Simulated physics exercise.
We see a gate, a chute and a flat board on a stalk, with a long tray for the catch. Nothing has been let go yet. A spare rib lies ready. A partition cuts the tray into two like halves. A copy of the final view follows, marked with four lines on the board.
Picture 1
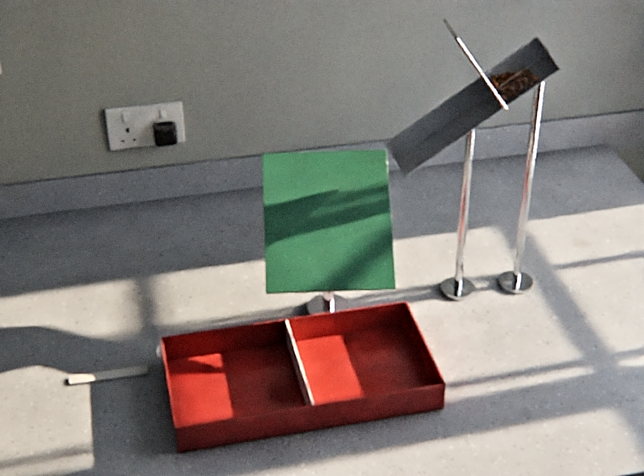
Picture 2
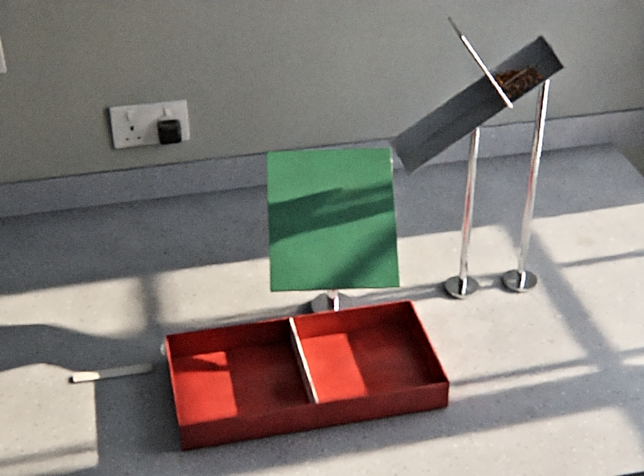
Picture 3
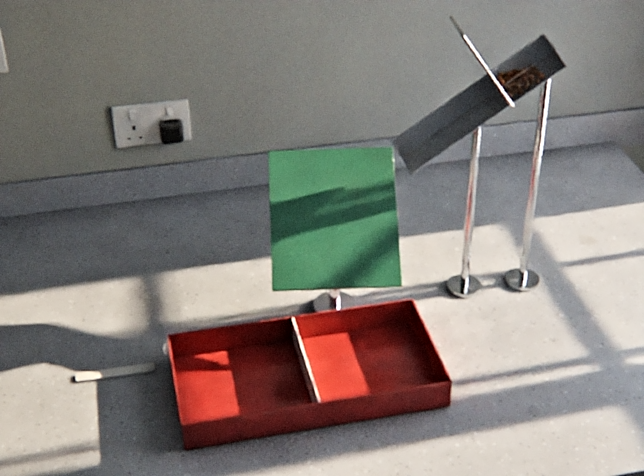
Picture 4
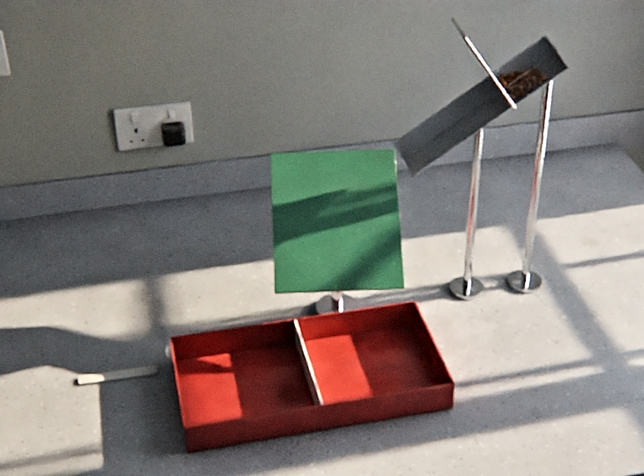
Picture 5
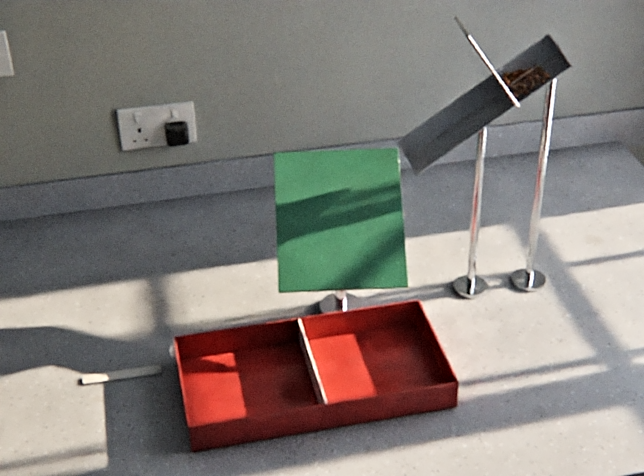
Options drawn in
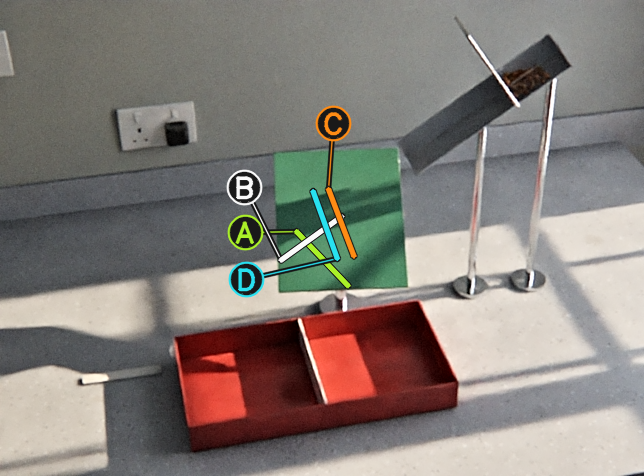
A red tray split in two by a pale divider sits on a sunlit, shadow-streaked grey worktop against a grey wall with a socket, seen from slightly above. Behind it stands a tilted green board, with a sloping grey chute on two metal posts at right holding small brown pieces behind a thin gate, and a pale strip lies left. Nothing moves except the camera, which drifts slightly left.
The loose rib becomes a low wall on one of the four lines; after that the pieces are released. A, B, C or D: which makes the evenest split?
The best line is B.
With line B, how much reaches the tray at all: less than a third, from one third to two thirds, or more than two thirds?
It is more than two thirds.
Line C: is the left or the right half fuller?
More lands on the right.
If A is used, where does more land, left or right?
Right.
On the marked copy, line A from (296, 231) to (348, 285); line B from (341, 216) to (281, 260); line C from (328, 189) to (353, 256); line D from (313, 191) to (337, 258).
With A, of what is caught, just a few in the left half, almost all in the right.
With B, of what is caught, roughly two thirds in the left half, roughly a third in the right.
With C, of what is caught, just a few in the left half, almost all in the right.
With D, of what is caught, just a few in the left half, almost all in the right.
